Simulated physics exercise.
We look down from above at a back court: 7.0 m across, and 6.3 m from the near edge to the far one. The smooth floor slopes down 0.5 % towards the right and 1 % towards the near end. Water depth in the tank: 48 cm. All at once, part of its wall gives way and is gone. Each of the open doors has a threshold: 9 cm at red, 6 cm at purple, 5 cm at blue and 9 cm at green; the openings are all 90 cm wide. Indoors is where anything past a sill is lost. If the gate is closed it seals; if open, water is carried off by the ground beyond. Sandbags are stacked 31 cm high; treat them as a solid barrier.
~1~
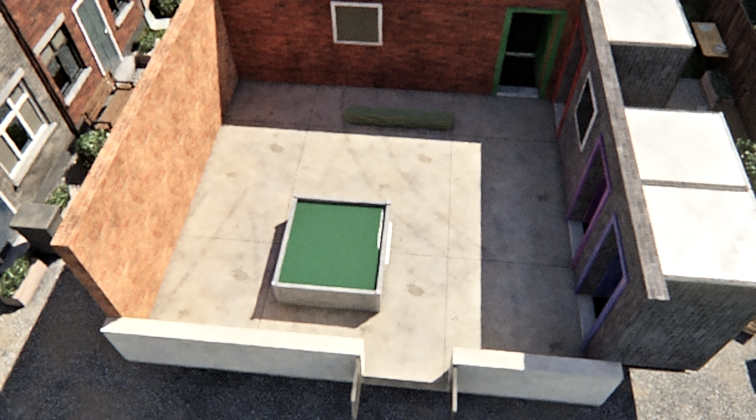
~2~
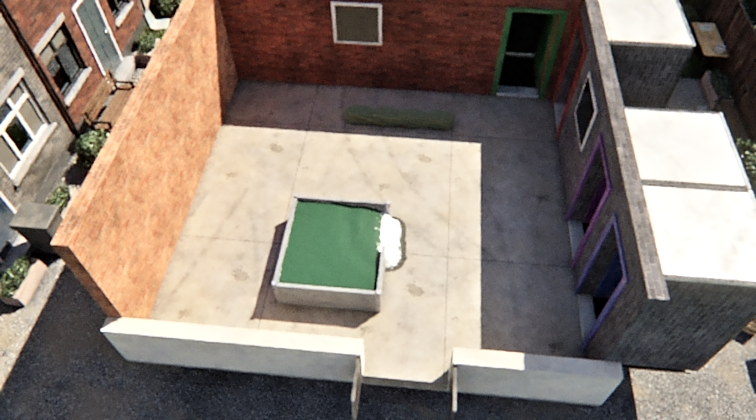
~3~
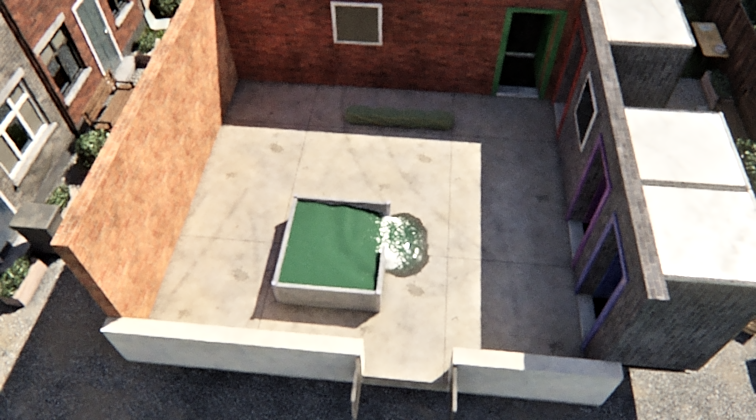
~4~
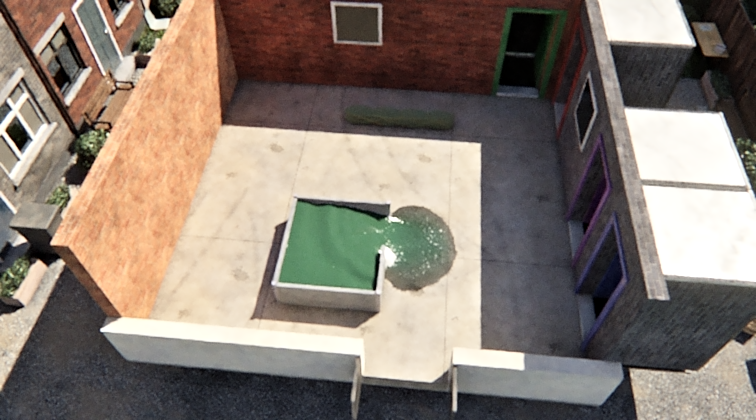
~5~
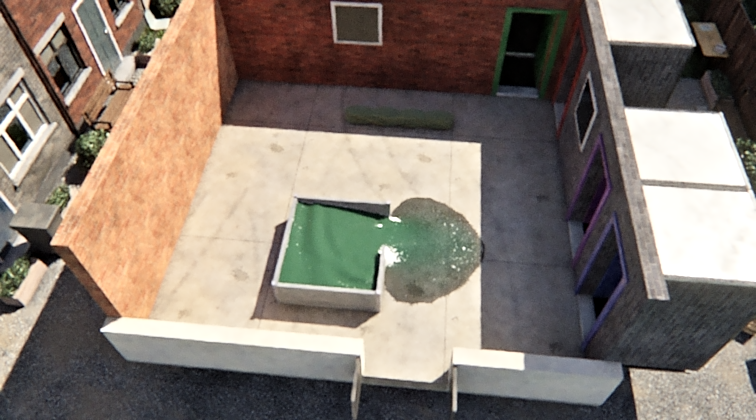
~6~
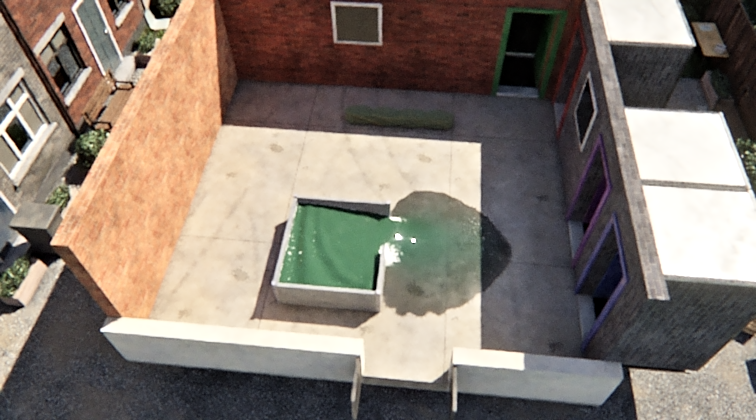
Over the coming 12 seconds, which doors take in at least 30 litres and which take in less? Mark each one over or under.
Red door - under; purple door - over; blue door - over; green door - under.
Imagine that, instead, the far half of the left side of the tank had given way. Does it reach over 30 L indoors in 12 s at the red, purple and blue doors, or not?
So red ends up short of it, purple short of it, blue short of it.
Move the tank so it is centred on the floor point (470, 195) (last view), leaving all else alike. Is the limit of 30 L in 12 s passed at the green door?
So the green door tops the limit.
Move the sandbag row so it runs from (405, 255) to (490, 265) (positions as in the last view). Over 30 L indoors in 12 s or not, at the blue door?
Limit check - blue: Pass, within.
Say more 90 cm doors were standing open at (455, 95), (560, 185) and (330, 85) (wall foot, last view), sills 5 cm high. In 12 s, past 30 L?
The first one doesn't reach it, the second one exceeds it, and the third one doesn't reach it.
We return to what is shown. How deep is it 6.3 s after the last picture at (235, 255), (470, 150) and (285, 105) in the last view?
I'd read it as roughly 0, 4 and 0 cm, in that order.
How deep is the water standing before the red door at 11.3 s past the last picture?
It's some 3.0 centimetres deep.
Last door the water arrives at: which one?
Last: Green.
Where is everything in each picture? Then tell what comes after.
The first frame shows still water, 48 cm deep, in the tank at (335, 244).
In the second frame, water pours out at (384, 237) and has run 0.5 m, to (394, 267); typically 8 cm deep outside, 48 cm at the tank's back.
In the third frame, the front is at (419, 266), 0.8 m from the gap at (384, 238); 0.7 m2 of floor is under water; 48 cm left at the back of the tank.
In the fourth frame, the front is at (450, 254), 1.2 m from the gap at (384, 238); 1.4 m2 of floor is under water; 48 cm left at the back of the tank.
In the fifth frame, water pours out at (384, 238) and has run 1.7 m, to (478, 256); typically 4 cm deep outside, 45 cm at the tank's back.
In the sixth frame, the front is at (505, 256), 2.1 m from the gap at (384, 238); 3.2 m2 of floor is under water; 40 cm left at the back of the tank.
Then, 0.7 s after the last picture water covers 20 % of the floor and is deepest (28 cm) near (390, 238); red door not reached, purple door 9 cm at the sill, 1 L in, blue door not reached, green door not reached.
Then, 1.5 s after the last picture water covers 30 % of the floor and is deepest (20 cm) near (390, 238); red door not reached, purple door 14 cm at the sill, 38 L in, blue door 13 cm at the sill, 9 L in, green door not reached.
Then, 2.8 s after the last picture water covers 30 % of the floor and is deepest (16 cm) near (547, 100); red door 6 cm at the sill, 0 L in, purple door 13 cm at the sill, 93 L in, blue door 10 cm at the sill, 42 L in, green door 5 cm at the sill, 0 L in.
Then, 6.3 s after the last picture water covers 45 % of the floor and is deepest (11 cm) near (578, 380); red door 7 cm at the sill, 1 L in, purple door 7 cm at the sill, 125 L in, blue door 7 cm at the sill, 78 L in, green door 6 cm at the sill, 2 L in.
Then, 11.3 s after the last picture water covers 65 % of the floor and is deepest (8 cm) near (554, 378); red door 3 cm at the sill, 1 L in, purple door 5 cm at the sill, 127 L in, blue door 7 cm at the sill, 92 L in, green door 2 cm at the sill, 2 L in.
